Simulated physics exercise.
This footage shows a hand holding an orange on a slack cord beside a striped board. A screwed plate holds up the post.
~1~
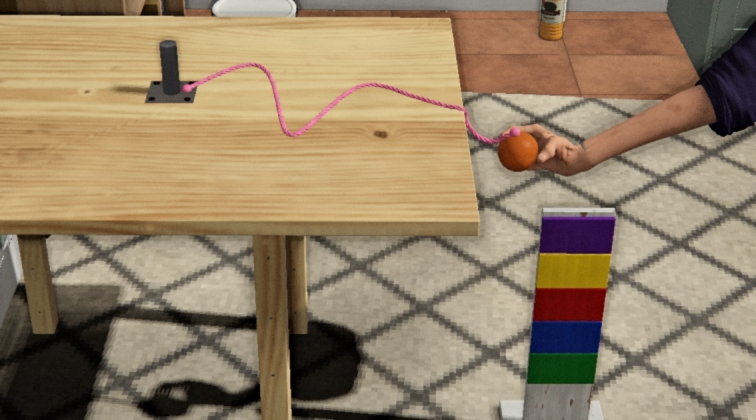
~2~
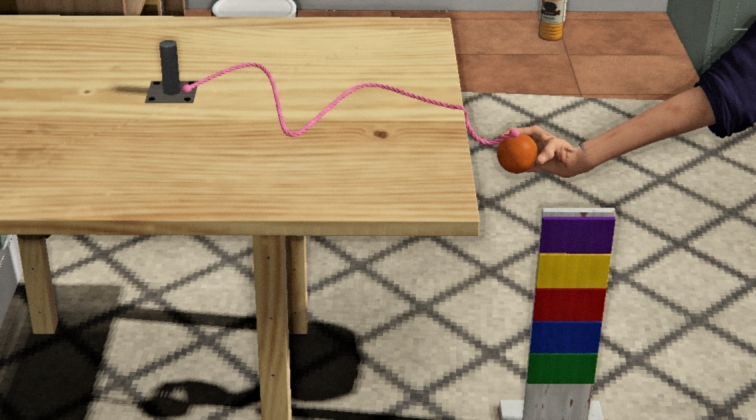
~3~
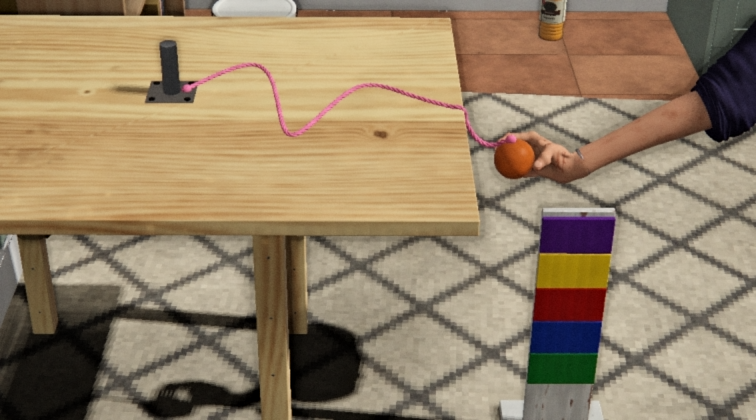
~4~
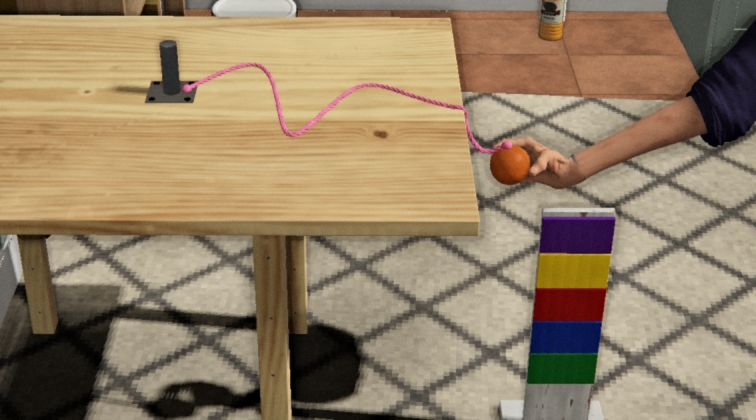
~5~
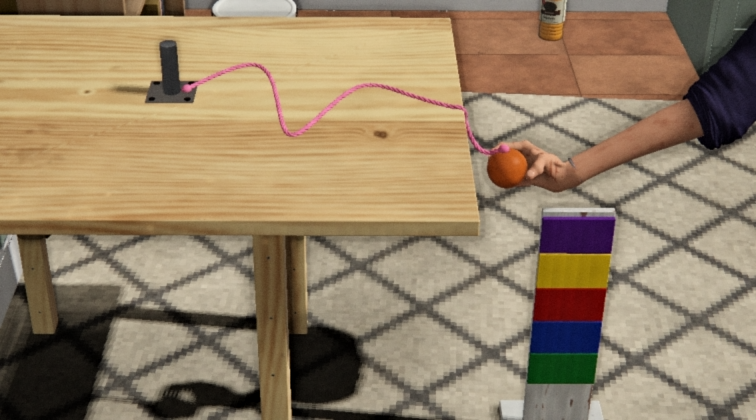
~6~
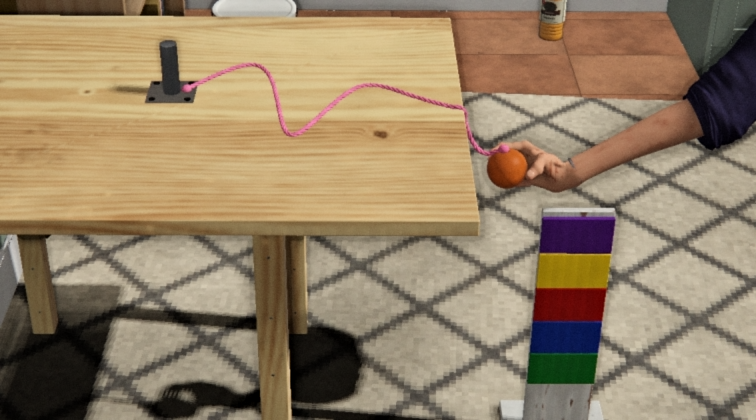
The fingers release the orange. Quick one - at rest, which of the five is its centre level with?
At green.
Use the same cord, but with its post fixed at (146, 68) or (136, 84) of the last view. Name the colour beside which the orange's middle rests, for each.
Blue; blue.
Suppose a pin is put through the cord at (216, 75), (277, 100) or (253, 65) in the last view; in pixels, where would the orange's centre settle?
Try one gives (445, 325), try two (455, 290), and try three (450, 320).
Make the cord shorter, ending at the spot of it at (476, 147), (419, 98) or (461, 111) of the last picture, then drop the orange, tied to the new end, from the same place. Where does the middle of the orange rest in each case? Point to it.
Approximate pixels, cut by cut: (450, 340); (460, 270); (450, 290).
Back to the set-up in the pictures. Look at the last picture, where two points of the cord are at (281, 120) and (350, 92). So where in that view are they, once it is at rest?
About (405, 96), and the other about (458, 173).
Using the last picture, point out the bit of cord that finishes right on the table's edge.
Close to (310, 125).
Soon after, orange near (467, 330); level with blue.
After that, orange near (437, 343); level with green.
In the end, orange near (447, 349); level with green. Its centre hangs level with the green band.
